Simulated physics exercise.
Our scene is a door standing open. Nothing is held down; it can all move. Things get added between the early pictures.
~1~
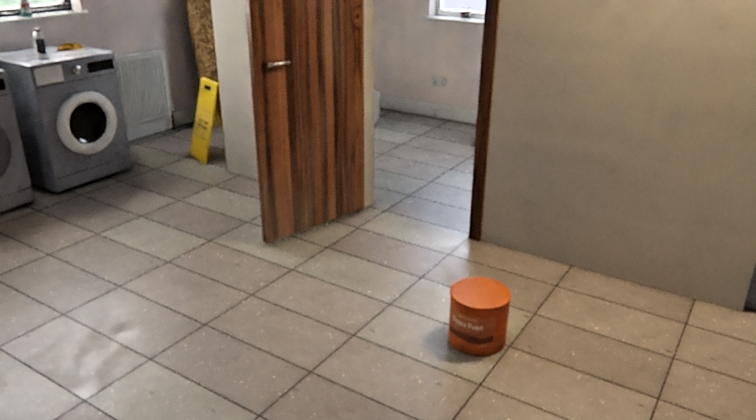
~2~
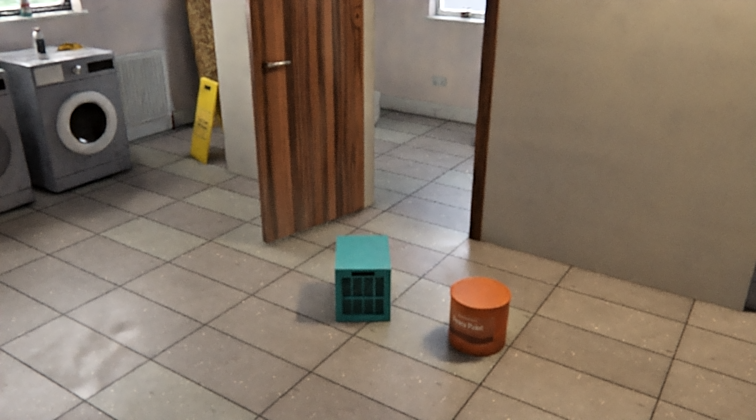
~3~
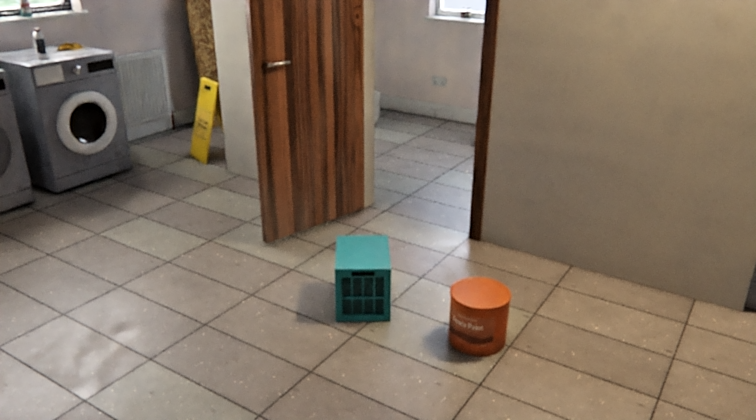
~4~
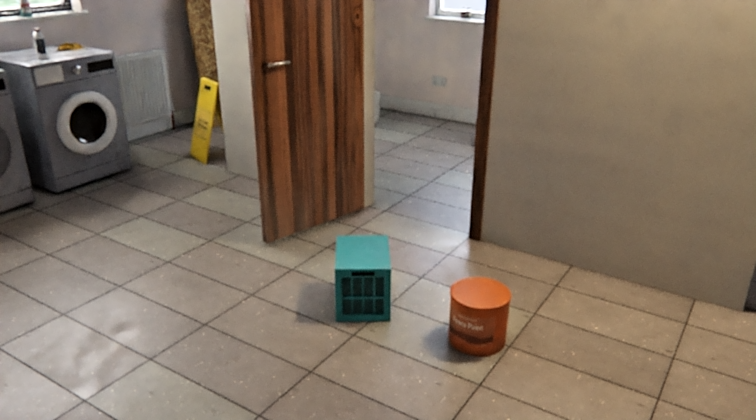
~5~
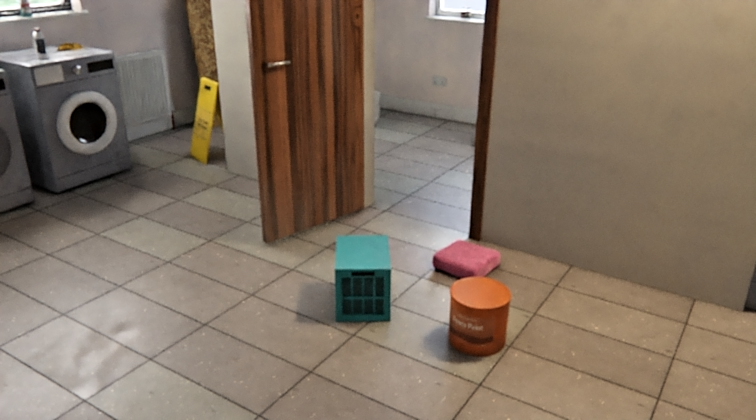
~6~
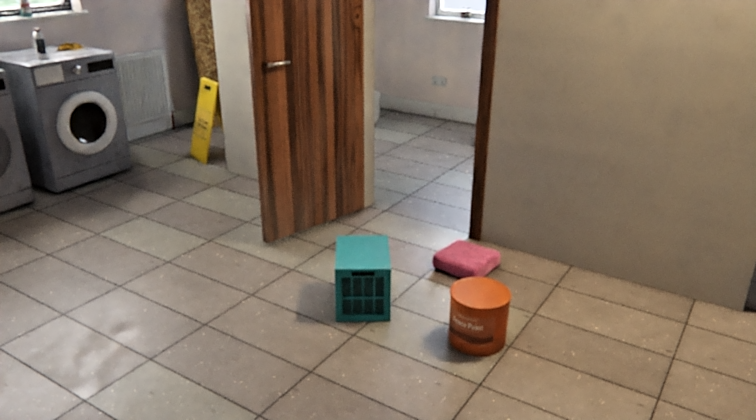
A turquoise crate and then a pink cushion appear near an orange pail beside a still, open door.
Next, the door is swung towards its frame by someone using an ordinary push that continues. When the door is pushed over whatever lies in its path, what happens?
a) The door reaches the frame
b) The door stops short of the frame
The door reaches the frame (a).
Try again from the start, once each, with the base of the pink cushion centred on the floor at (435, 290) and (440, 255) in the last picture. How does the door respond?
Try 1: Door ends up flush. Try 2: Door stays partly open.
Then, 0.50 s past the last view, door 88° open.
Then, 0.90 s past the last view, door 57° open.
Then, 1.20 s past the last view, door 31° open.
Then, 1.40 s past the last view, door 14° open.
Finally, door 0° open; all 3 still in place. Final places as the last picture's camera would see them, pink cushion near (466, 260).
